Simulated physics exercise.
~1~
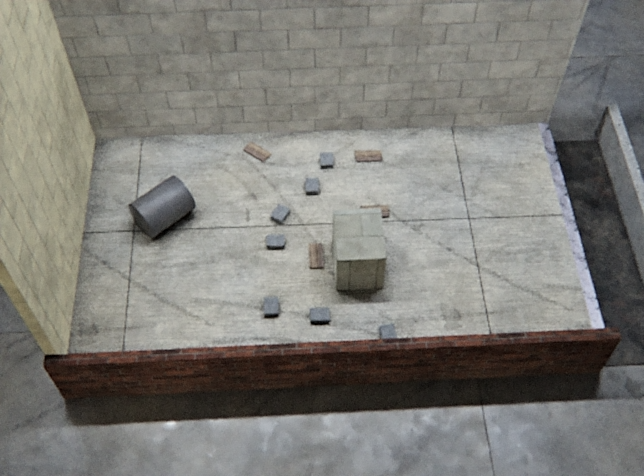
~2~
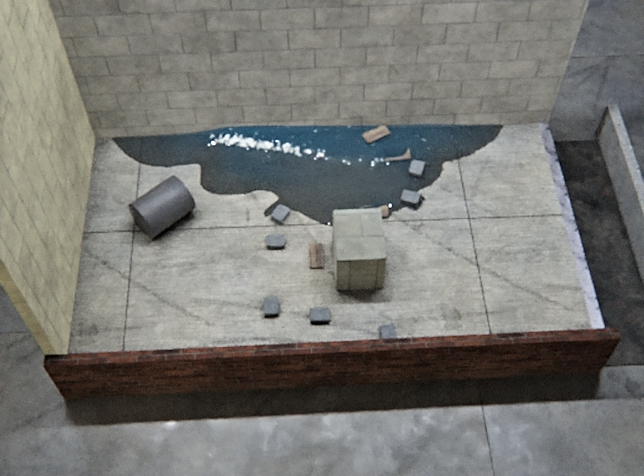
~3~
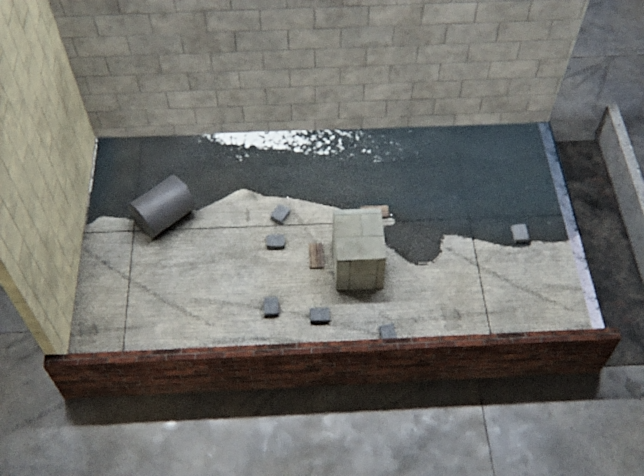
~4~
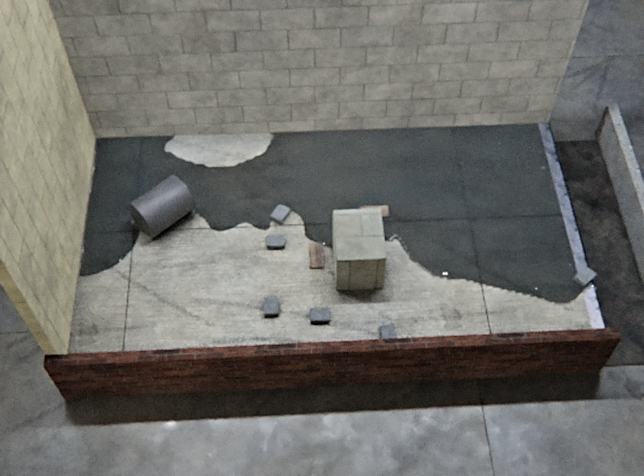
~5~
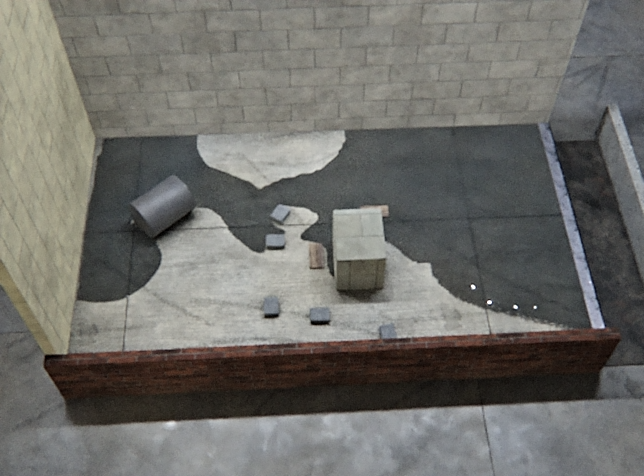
In a packing shed seen from above, water spread from the back wall across the pale floor around a grey drum, carrying several small blocks and boards off to the right, and finally left dark wet patches with the remaining pieces unmoved.
